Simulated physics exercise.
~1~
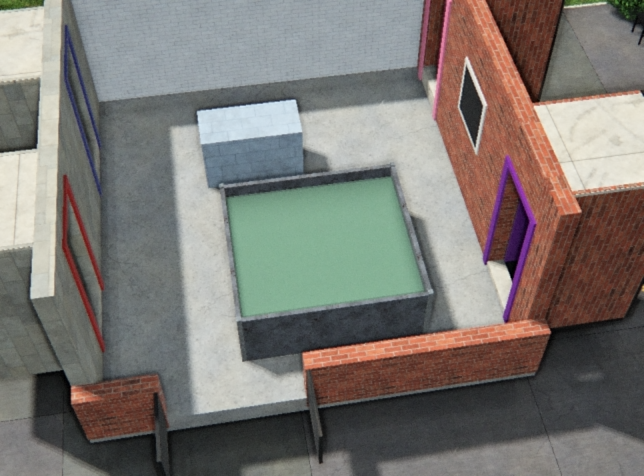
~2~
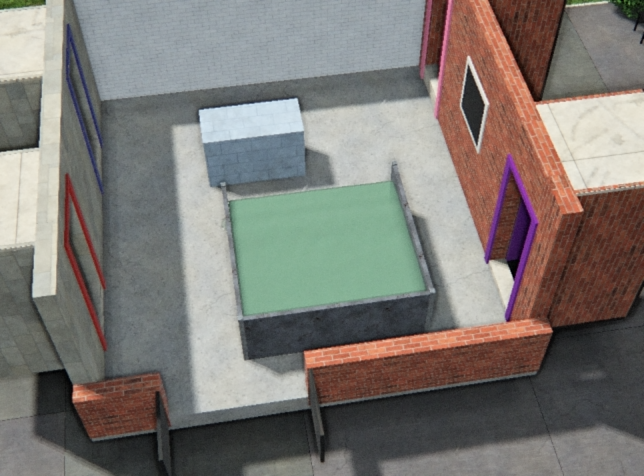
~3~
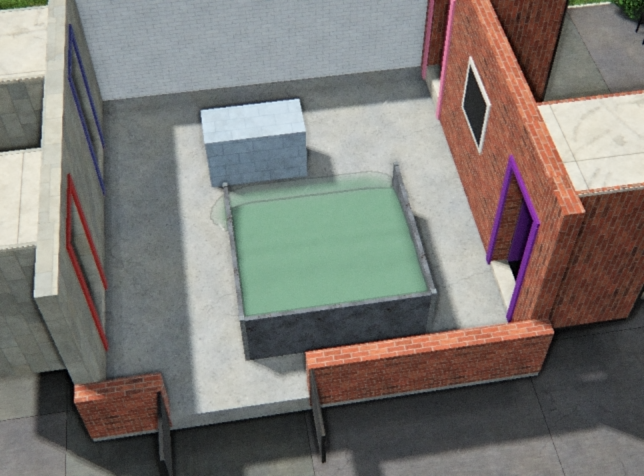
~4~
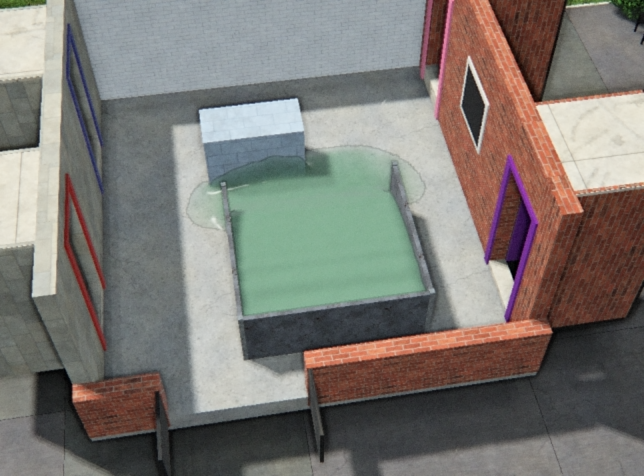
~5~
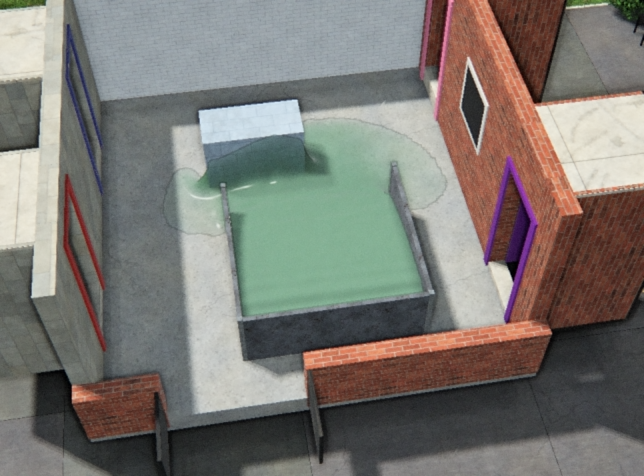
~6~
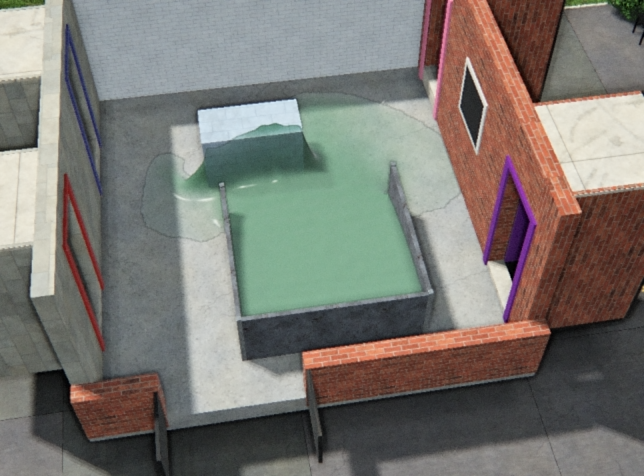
A walled yard held a square tank of green water; its far side disappeared, and the water poured out around the pale block behind it, spreading in a thin sheet across the floor both ways.
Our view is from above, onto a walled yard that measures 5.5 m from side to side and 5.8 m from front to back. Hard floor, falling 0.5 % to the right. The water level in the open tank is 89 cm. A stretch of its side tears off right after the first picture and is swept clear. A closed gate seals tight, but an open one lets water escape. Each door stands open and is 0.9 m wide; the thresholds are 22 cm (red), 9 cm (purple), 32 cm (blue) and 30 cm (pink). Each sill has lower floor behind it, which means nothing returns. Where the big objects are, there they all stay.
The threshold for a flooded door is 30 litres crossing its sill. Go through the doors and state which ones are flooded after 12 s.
My prediction: The red door is going to fall short of the limit; the purple door is going to top the limit; the blue door is going to fall short of the limit; the pink door is going to top the limit.
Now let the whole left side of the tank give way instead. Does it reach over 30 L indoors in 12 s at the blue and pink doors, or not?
Versus the limit - blue: Within, pink: Within.
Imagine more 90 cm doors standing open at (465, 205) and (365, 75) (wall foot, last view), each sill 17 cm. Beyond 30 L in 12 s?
Within it, exceeded.
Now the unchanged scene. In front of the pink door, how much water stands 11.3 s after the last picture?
Close to 12.5 cm of depth.
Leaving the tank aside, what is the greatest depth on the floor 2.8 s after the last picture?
I'd put it at close to 33 cm.
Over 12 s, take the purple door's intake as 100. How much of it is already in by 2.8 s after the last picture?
Some 0 in a hundred.
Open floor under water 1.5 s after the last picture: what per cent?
Wet share: About 60 %.
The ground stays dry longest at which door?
Purple.
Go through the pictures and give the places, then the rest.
In the first picture, the open tank at (321, 241) is whole and still, 89 cm deep.
In the second picture, water pours out on the open tank's far side and has run 1.3 m, to a hidden place; typically 7 cm deep outside, 90 cm at the open tank's back.
In the third picture, water pours out on the open tank's far side and has run 1.5 m, to (217, 210); typically 14 cm deep outside, 89 cm at the open tank's back.
In the fourth picture, the front is at (407, 168), 1.8 m from the gap on the open tank's far side; 3.3 m2 of floor is under water; 85 cm left at the back of the open tank.
In the fifth picture, water pours out on the open tank's far side and has run 2.3 m, to (180, 174); typically 12 cm deep outside, 76 cm at the open tank's back.
In the sixth picture, water pours out on the open tank's far side and has run 2.8 m, to (344, 97); typically 9 cm deep outside, 77 cm at the open tank's back.
Then, 0.7 s after the last picture water covers 50 % of the floor and is deepest (61 cm) near (278, 187); red door not reached, purple door not reached, blue door 23 cm at the sill, 0 L in, pink door 16 cm at the sill, 0 L in.
Then, 1.5 s after the last picture water covers 60 % of the floor and is deepest (56 cm) near (419, 83); red door 14 cm at the sill, 0 L in, purple door not reached, blue door 24 cm at the sill, 0 L in, pink door 52 cm at the sill, 46 L in.
Then, 2.8 s after the last picture water covers 85 % of the floor and is deepest (33 cm) near (187, 102); red door 10 cm at the sill, 0 L in, purple door 2 cm at the sill, 0 L in, blue door 19 cm at the sill, 0 L in, pink door 28 cm at the sill, 111 L in.
Then, 6.3 s after the last picture water covers 100 % of the floor and is deepest (22 cm) near (171, 340); red door 10 cm at the sill, 0 L in, purple door 12 cm at the sill, 9 L in, blue door 14 cm at the sill, 0 L in, pink door 15 cm at the sill, 113 L in.
Then, 11.3 s after the last picture water covers 100 % of the floor and is deepest (16 cm) near (436, 327); red door 10 cm at the sill, 0 L in, purple door 15 cm at the sill, 69 L in, blue door 10 cm at the sill, 0 L in, pink door 13 cm at the sill, 113 L in.
